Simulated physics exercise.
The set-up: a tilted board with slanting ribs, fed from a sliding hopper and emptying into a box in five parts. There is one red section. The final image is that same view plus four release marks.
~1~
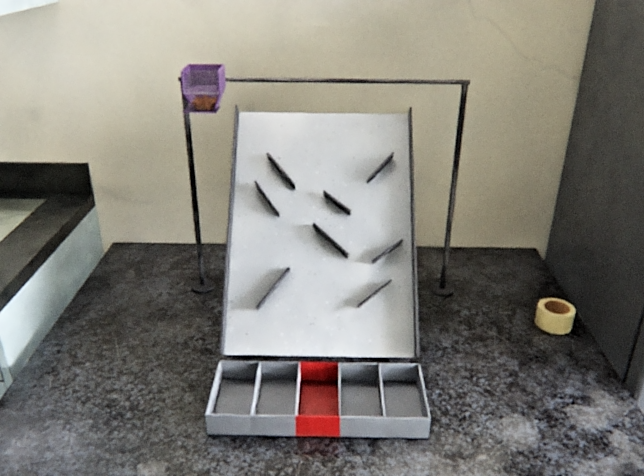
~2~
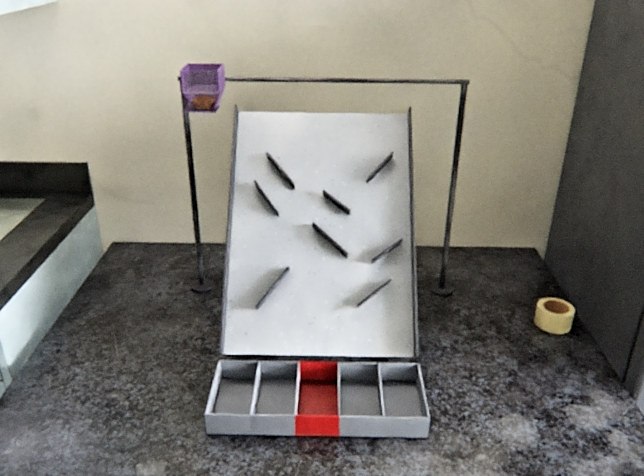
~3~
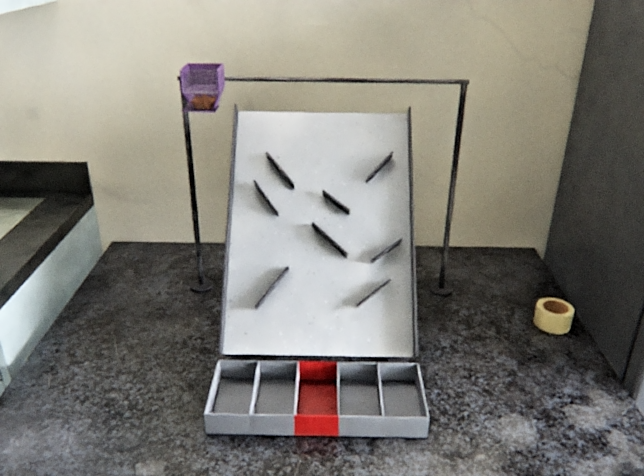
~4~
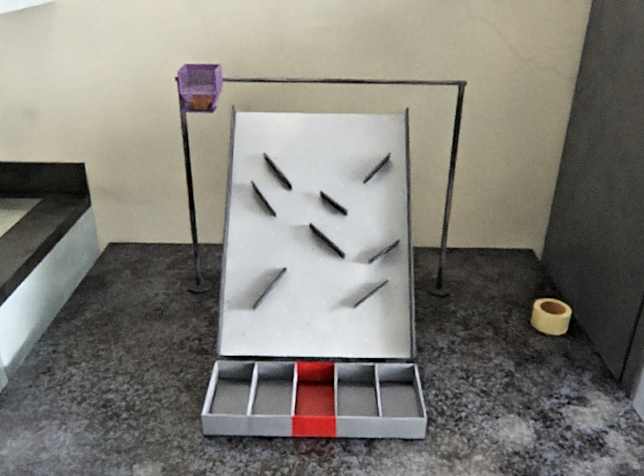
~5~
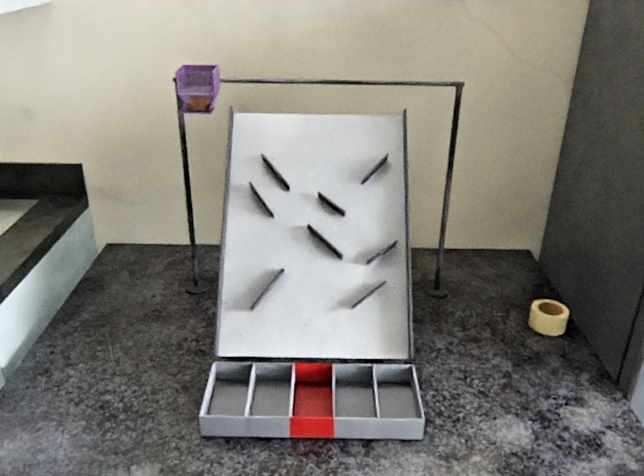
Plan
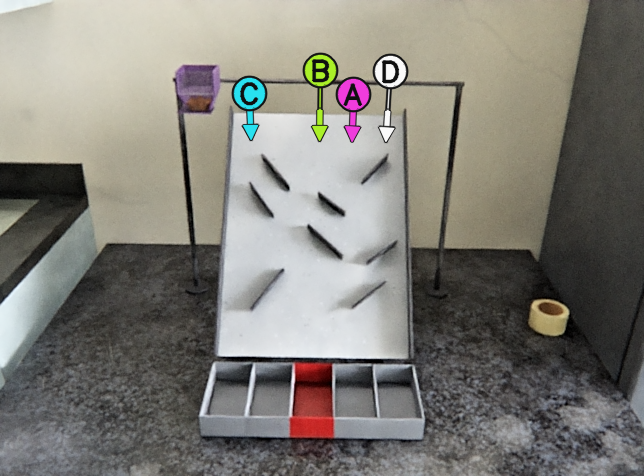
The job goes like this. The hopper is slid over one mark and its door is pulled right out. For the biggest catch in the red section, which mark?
A.
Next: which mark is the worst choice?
C.
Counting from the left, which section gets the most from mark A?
The third.
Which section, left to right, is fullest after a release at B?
It is the third one.
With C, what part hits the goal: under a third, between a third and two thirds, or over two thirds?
Under a third.
On the marked copy, mark A meets the board at (352, 136); mark B meets the board at (319, 135); mark C meets the board at (250, 134); mark D meets the board at (386, 136).
With A, close to two thirds in the red section, close to a quarter in other sections.
With B, close to half in the red section, close to half in other sections.
With C, close to a quarter in the red section, close to two thirds in other sections, a small share outside the box.
With D, close to a third in the red section, close to half in other sections, a small share outside the box.
